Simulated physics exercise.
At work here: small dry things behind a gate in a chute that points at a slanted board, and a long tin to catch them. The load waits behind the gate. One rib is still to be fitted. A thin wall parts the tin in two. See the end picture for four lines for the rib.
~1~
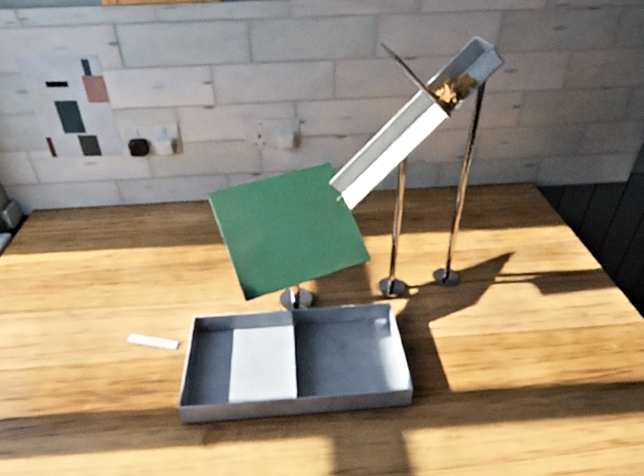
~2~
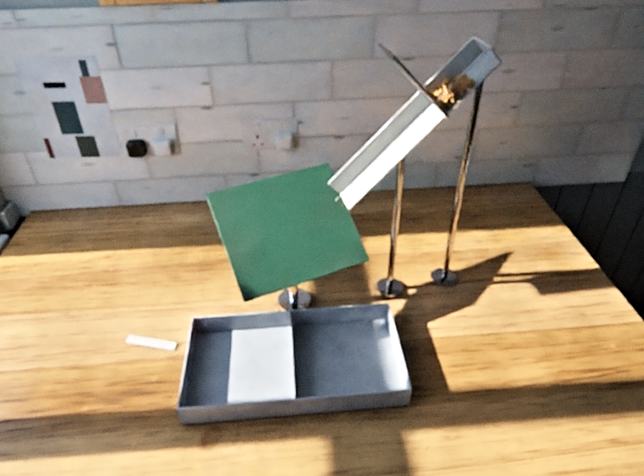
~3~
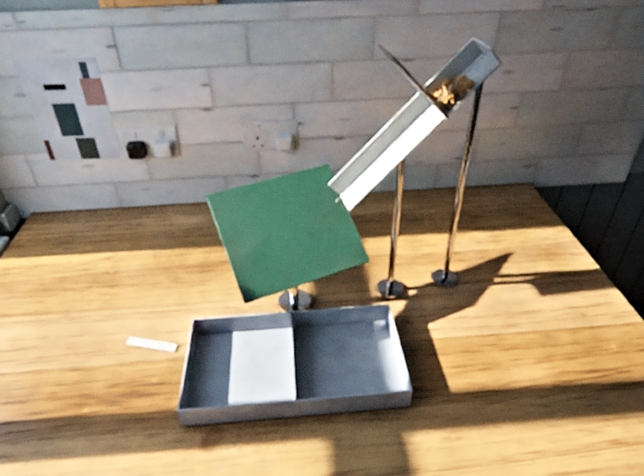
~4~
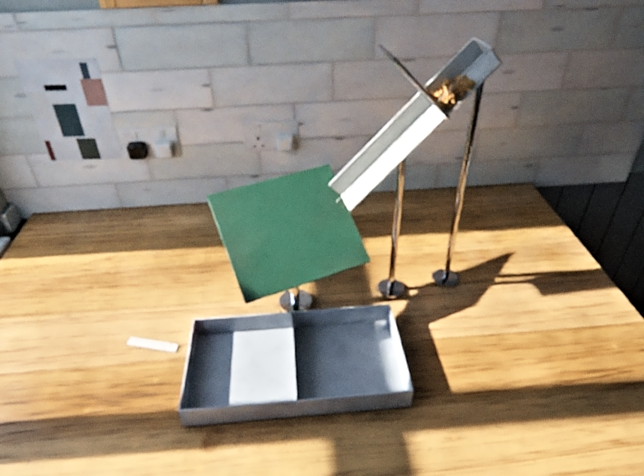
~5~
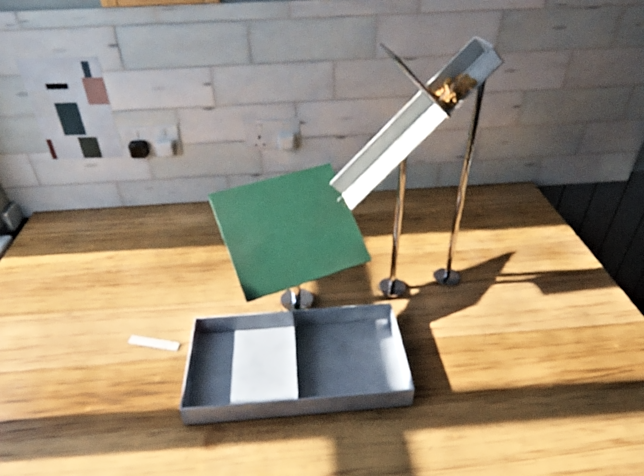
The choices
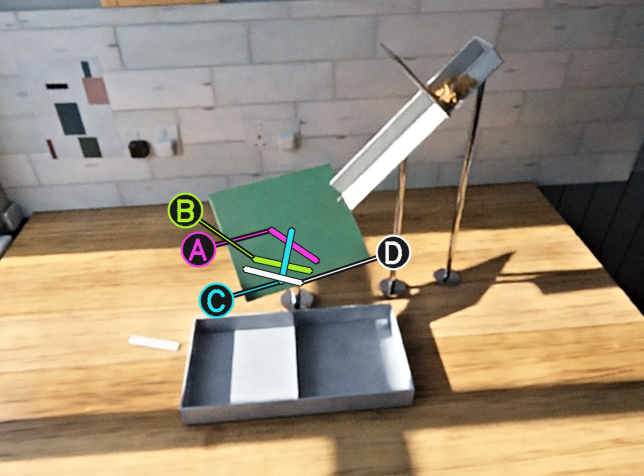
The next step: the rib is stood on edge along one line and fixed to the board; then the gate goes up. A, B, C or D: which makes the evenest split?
It is C.
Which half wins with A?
More lands on the right.
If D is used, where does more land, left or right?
The right half.
On the marked copy, line A from (271, 230) to (316, 260); line B from (255, 259) to (309, 270); line C from (291, 230) to (281, 281); line D from (245, 269) to (300, 282).
Choosing A, of what is caught, about a tenth in the left half, the larger part in the right.
Choosing B, of what is caught, about a tenth in the left half, the larger part in the right.
Choosing C, of what is caught, roughly half in the left half, roughly half in the right.
Choosing D, of what is caught, about a tenth in the left half, the larger part in the right.
